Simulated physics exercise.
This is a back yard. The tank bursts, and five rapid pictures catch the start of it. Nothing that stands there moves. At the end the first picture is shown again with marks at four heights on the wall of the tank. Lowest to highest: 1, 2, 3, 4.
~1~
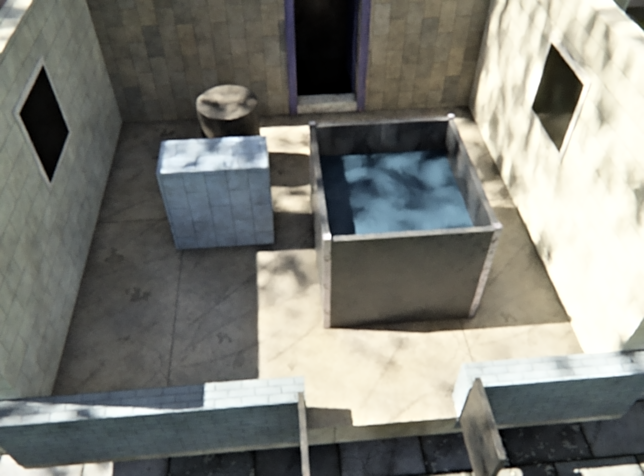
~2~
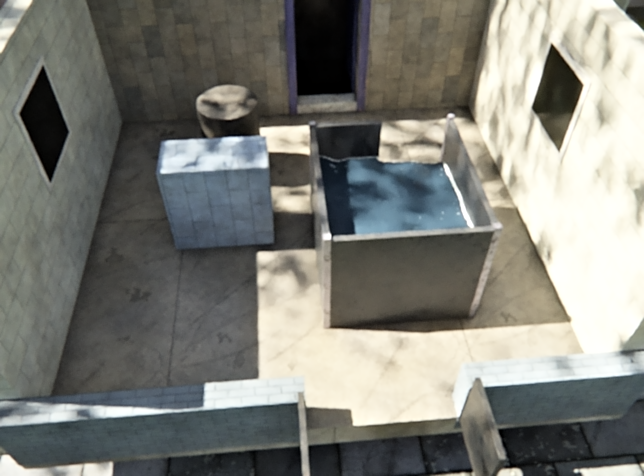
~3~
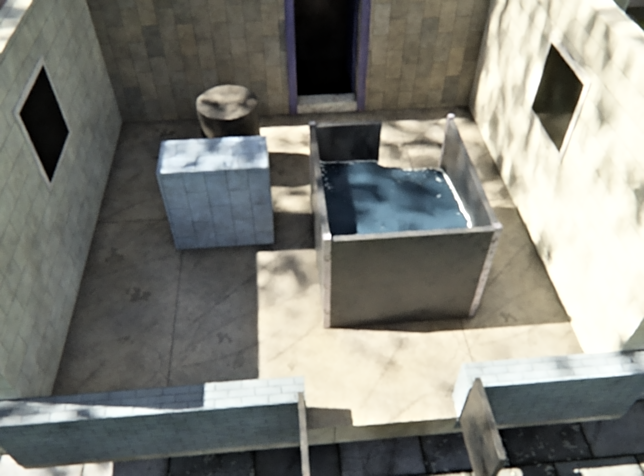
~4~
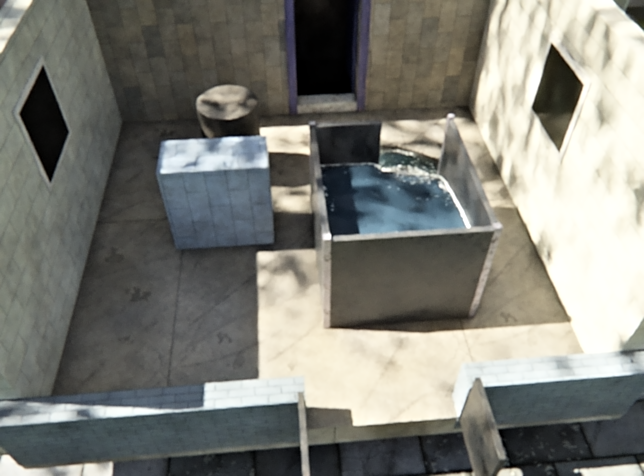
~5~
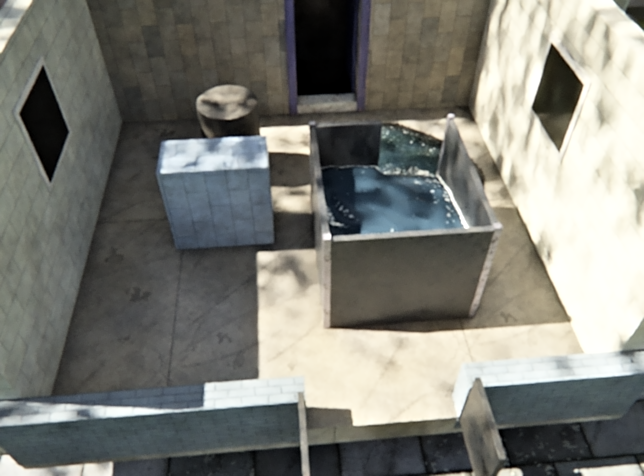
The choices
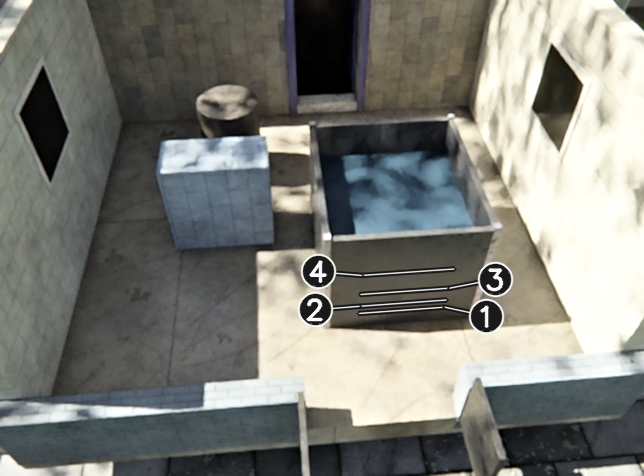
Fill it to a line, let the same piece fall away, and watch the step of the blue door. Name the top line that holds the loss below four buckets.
The limit is 3.
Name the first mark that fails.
That is mark 4.
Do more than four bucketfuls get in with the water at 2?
No.
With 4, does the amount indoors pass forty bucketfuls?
No, less.
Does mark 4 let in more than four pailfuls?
Yes, that goes wrong.
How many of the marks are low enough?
Three of them.
On the marked copy, 1 at (402, 310); 2 at (403, 303); 3 at (405, 291); 4 at (408, 272); from the bottom up 1, 2, 3, 4.
Choosing 1, nothing gets over.
Choosing 2, nothing gets over.
Choosing 3, a bucket or two gets in.
Choosing 4, about 12 bucketfuls get in.
